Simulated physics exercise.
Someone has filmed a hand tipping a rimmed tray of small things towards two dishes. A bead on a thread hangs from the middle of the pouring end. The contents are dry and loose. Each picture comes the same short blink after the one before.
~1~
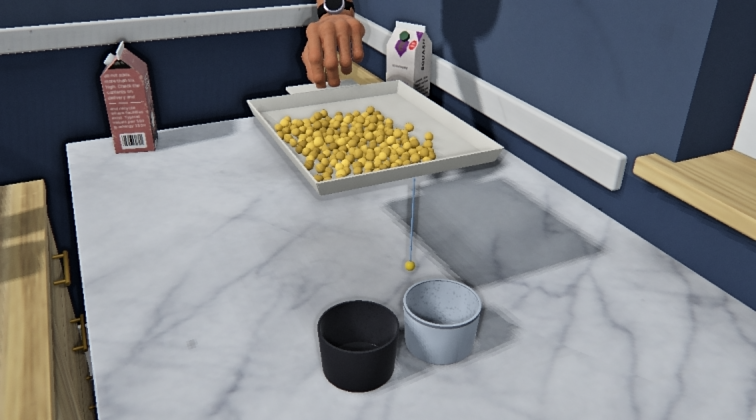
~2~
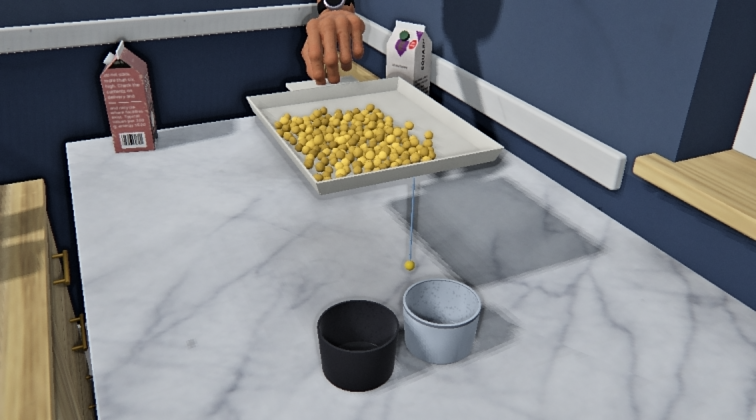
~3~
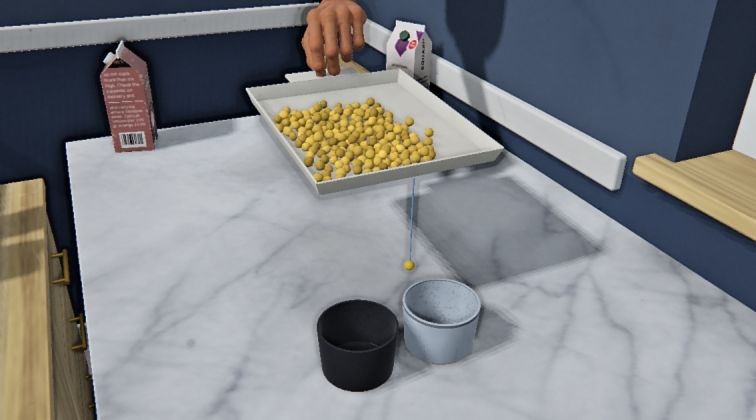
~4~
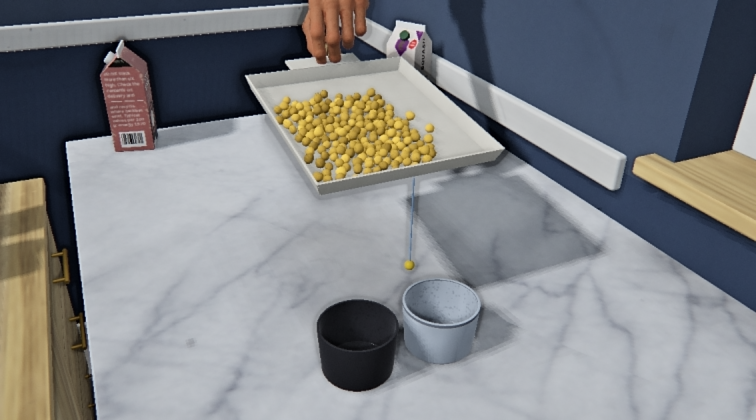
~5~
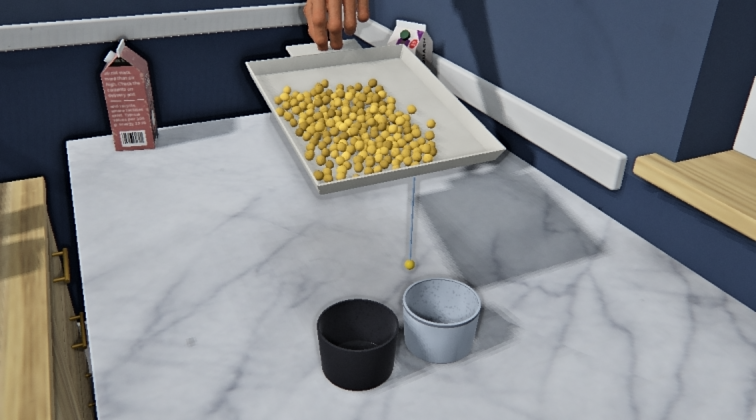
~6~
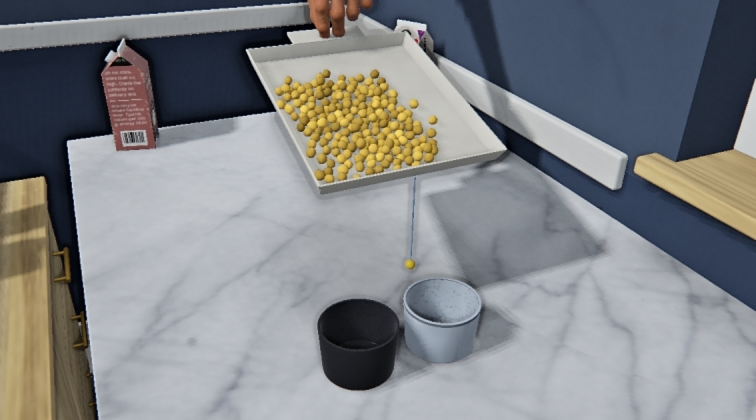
A hand wearing a dark watch steadily raises the far end of a pale rimmed tray of small yellow balls, steepening its slant while the near edge and the load barely shift. The unmoving view looks down on a marbled white counter against dark blue walls. A yellow bead hangs still beneath the near edge, behind a black dish at left and a pale blue one at right, with a pink carton farther back at left.
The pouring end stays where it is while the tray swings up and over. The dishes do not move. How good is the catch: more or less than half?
Caught overall: Over half.
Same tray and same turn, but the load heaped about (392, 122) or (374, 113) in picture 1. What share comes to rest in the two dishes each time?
About 60 and 60 per cent.
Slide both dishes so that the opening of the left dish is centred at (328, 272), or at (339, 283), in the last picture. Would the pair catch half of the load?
In turn: The smaller part; under half.
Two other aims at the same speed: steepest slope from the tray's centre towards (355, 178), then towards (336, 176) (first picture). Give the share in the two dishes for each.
First some 30, then 10 per cent.
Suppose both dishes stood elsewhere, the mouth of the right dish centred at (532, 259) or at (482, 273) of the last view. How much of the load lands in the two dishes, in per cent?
In turn 10 and 30 in a hundred.
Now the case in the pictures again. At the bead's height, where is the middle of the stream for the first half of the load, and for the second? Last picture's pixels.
Early half (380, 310), late half (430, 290).
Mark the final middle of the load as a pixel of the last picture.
Roughly at (394, 358).
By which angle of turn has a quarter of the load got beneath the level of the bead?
Around 100° of tilt.
Just after the last frame, tray tipped steeply; almost all on the tray; just a few in the right dish; just a few in the air.
A moment on, tray tipped past a quarter turn; roughly a quarter on the tray; roughly a quarter in the left dish; about a tenth in the right dish; about a tenth outside both; roughly a third in the air.
Further on, tray tipped past a quarter turn; roughly a third in the left dish; roughly a quarter in the right dish; roughly a third outside both.
When it is over, tray tipped past a quarter turn; roughly a third in the left dish; roughly a quarter in the right dish; roughly a third outside both.
